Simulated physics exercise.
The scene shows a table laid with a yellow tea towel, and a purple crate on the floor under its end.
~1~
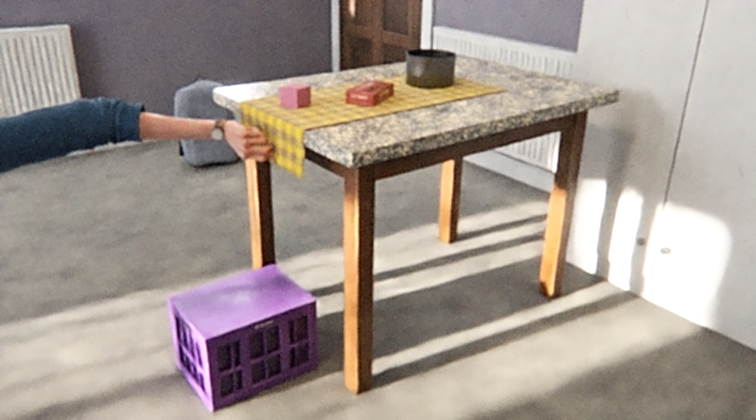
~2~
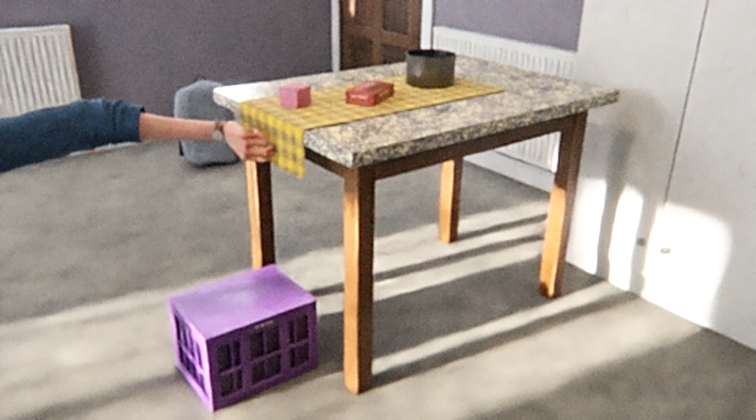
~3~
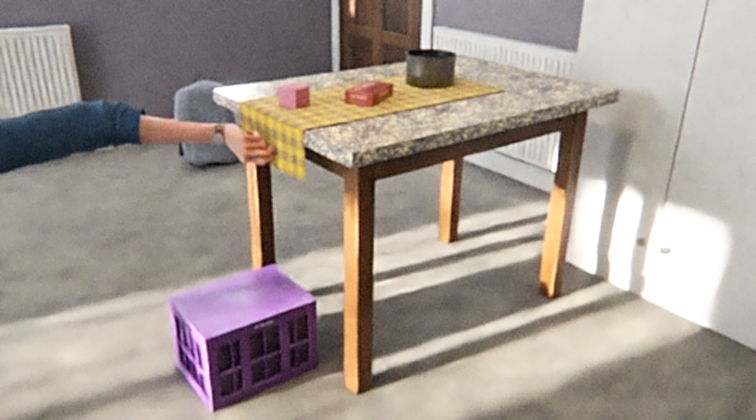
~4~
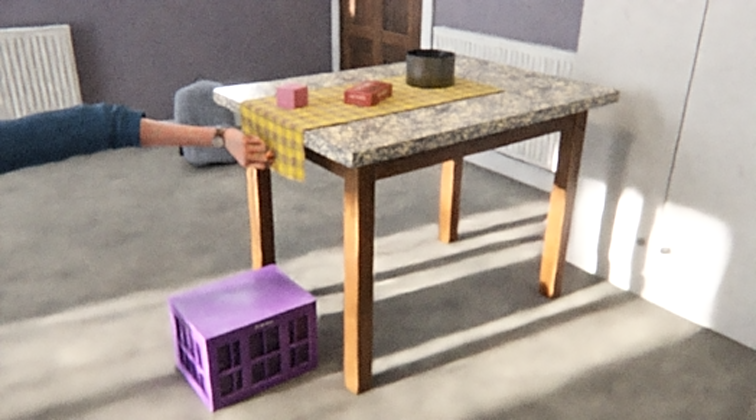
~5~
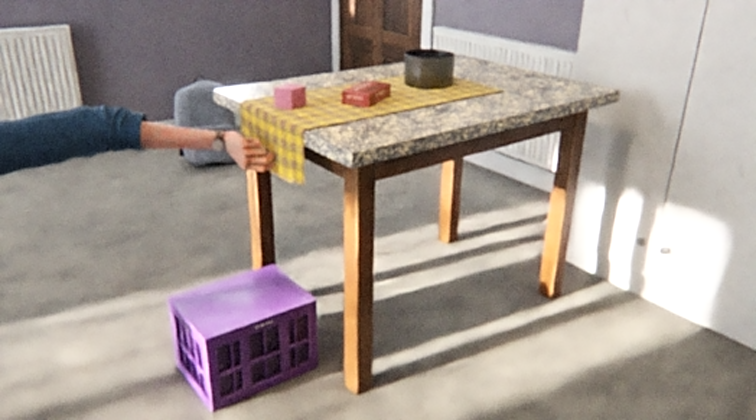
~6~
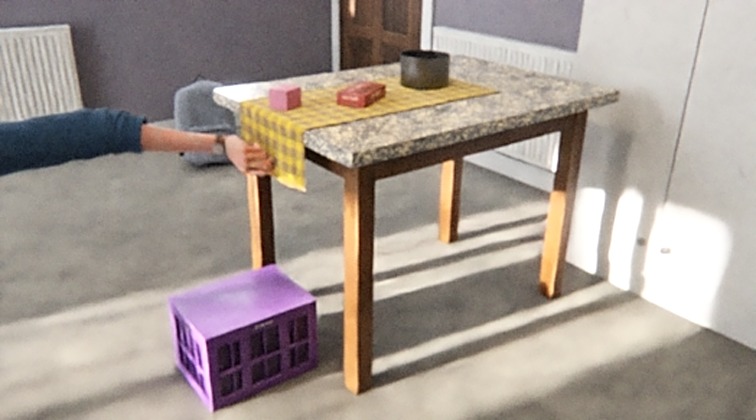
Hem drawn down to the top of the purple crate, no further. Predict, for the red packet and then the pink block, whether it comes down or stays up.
My prediction: The red packet comes down; the pink block comes down.
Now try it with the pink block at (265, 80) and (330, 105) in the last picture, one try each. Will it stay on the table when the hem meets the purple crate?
Okay, at the first spot it never leaves the top, while at the second it ends up off the top.
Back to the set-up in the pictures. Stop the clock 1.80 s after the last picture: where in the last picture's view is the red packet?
By that time: (285, 108).
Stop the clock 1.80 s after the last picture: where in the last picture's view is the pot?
Close to (361, 80).
Then, 0.80 s after the last picture, hem going down; packet carried along near (328, 100); block down below near (225, 264).
Then, 1.80 s after the last picture, hem going down; packet carried along near (285, 108); block down below near (225, 264).
At rest, hem on the crate; packet down below near (165, 312); block down below near (225, 264). The red packet falls off and the pink block goes over the edge.
